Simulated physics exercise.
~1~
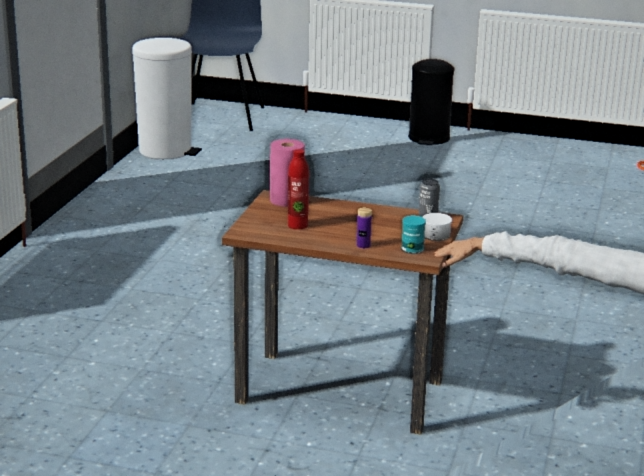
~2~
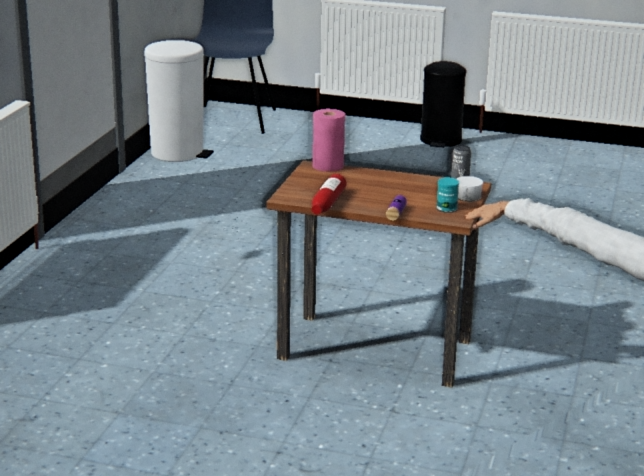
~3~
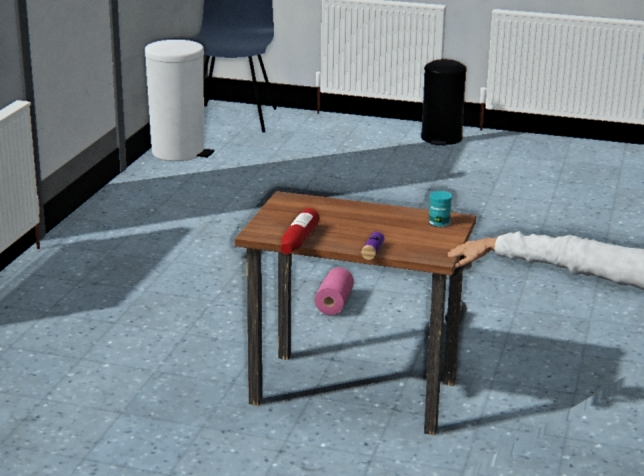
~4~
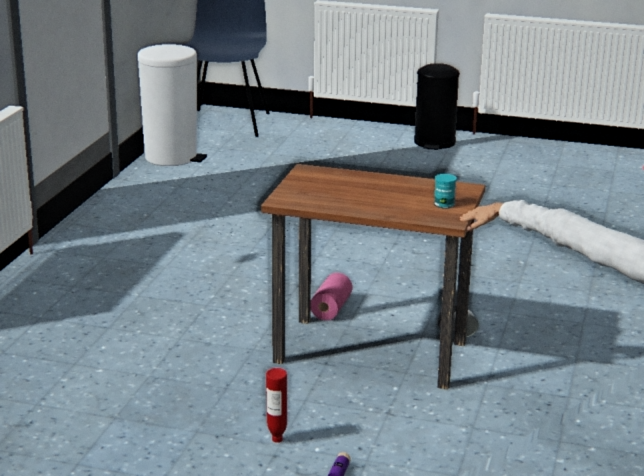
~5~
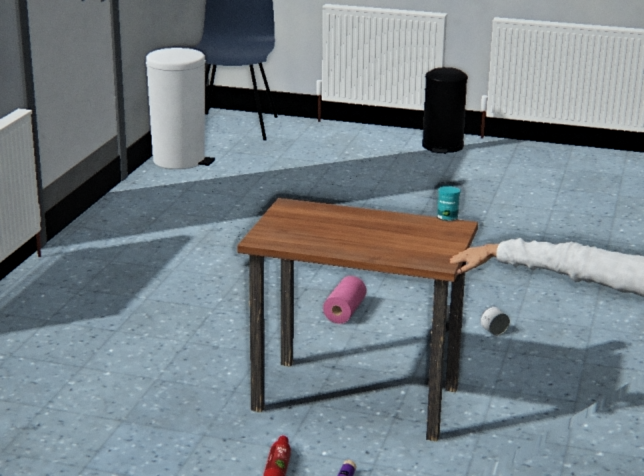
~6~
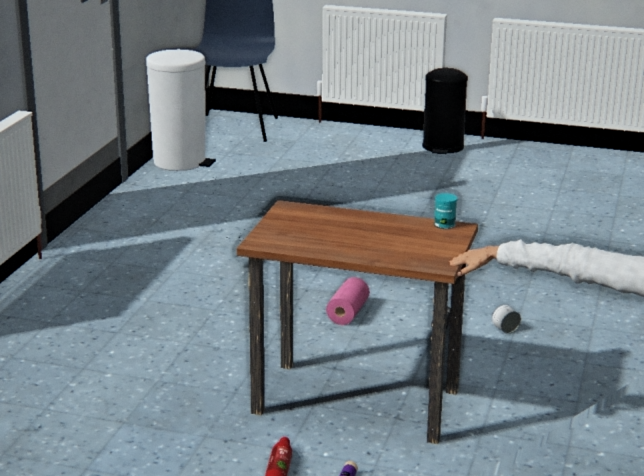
A small table jerks back and forth, spilling everything except a turquoise tin that stays upright.
